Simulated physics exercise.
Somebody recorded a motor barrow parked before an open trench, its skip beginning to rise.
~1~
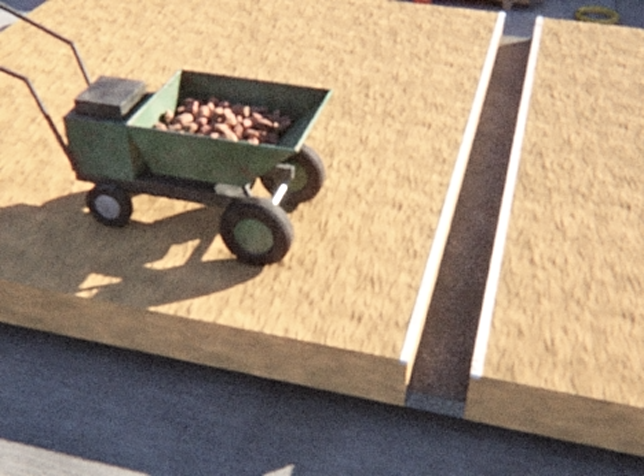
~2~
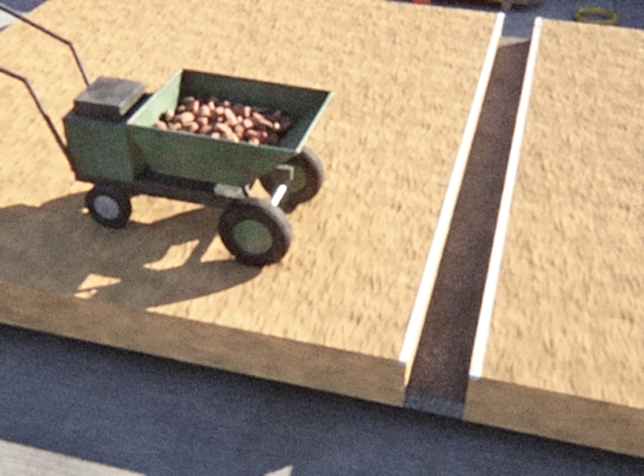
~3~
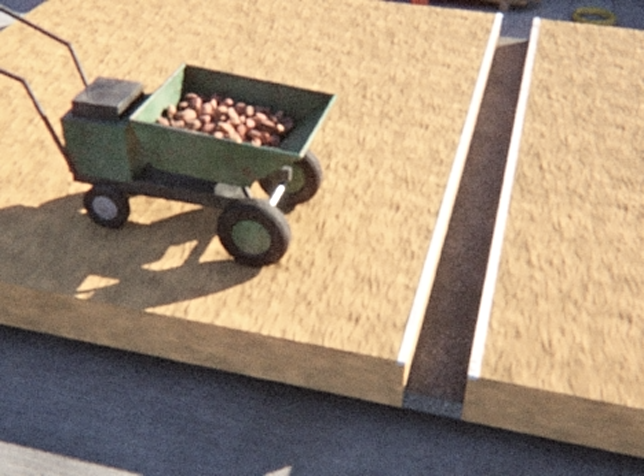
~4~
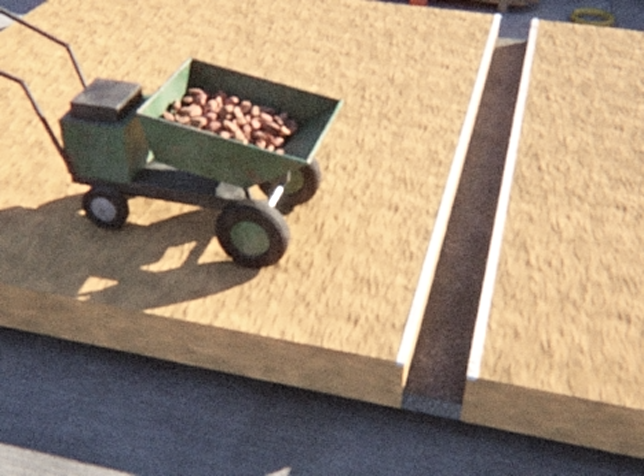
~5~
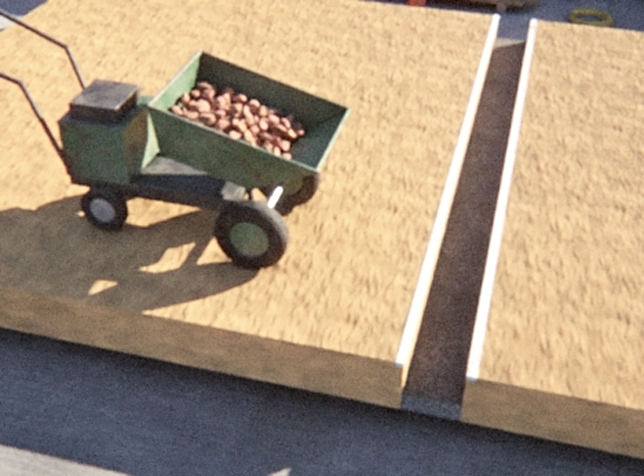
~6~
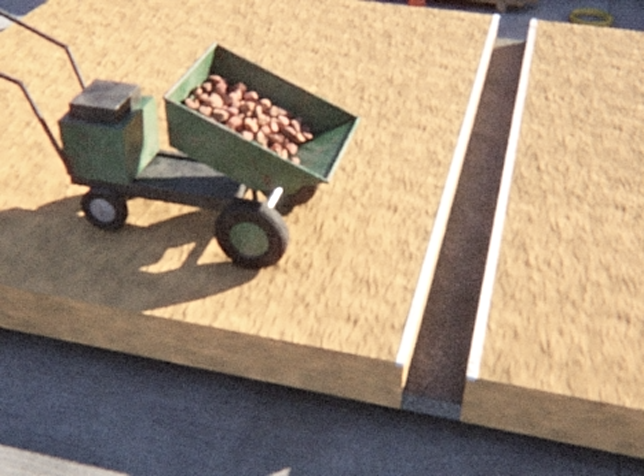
The green skip of a motor barrow, loaded with reddish-brown lumps, sits level on a tan surface to the left of a narrow open trench. It lifts slightly at its rear, then tilts more clearly toward the right, its lip shifting rightward and down while the wheels stay in place.
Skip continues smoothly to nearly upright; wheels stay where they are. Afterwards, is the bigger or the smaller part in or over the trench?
I expect a minority of the load to land in the trench.
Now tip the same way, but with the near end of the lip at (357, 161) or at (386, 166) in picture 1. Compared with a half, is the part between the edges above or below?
Stop 1: Beyond half. Stop 2: Beyond half.
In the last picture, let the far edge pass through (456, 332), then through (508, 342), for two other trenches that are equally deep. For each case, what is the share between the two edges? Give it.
About 30 %, then 30 %.
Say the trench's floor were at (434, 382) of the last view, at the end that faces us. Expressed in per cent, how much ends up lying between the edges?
Estimate: Approx. 30 per cent.
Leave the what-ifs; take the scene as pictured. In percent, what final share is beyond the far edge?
That share comes out near 0 in a hundred.
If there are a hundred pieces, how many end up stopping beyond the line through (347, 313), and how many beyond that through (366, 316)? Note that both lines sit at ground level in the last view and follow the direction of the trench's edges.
Near 70 % and near 60 %, in that order.
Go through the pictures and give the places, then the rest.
In the first picture, lip of the skip near (295, 152), level; top of the load near (212, 127), lumps of rubble; first edge of the trench near (415, 321); far edge near (483, 334), the trench under half as wide as the skip, and about half as deep as wide.
In the second picture, lip of the skip near (296, 154), tipped barely; top of the load near (206, 119).
In the third picture, lip of the skip near (300, 157), tipped barely; top of the load near (199, 124).
In the fourth picture, lip of the skip near (307, 164), tipped a little; top of the load near (203, 120).
In the fifth picture, lip of the skip near (316, 172), tipped clearly; top of the load near (211, 117).
In the sixth picture, lip of the skip near (327, 182), tipped clearly; top of the load near (205, 111); first edge of the trench near (411, 324); far edge near (479, 336).
Shortly afterwards, skip tipped steeply; the whole lot in the skip.
Next, skip tipped right over; near half in the skip; near a third short of the trench; only a few in or heaped over the trench.
Some moments later, skip tipped right over; near a quarter in the skip; near a third short of the trench; near a quarter in or heaped over the trench.
In the end, skip tipped right over; near a third in the skip; near a third short of the trench; near a third in or heaped over the trench; none at all beyond it.
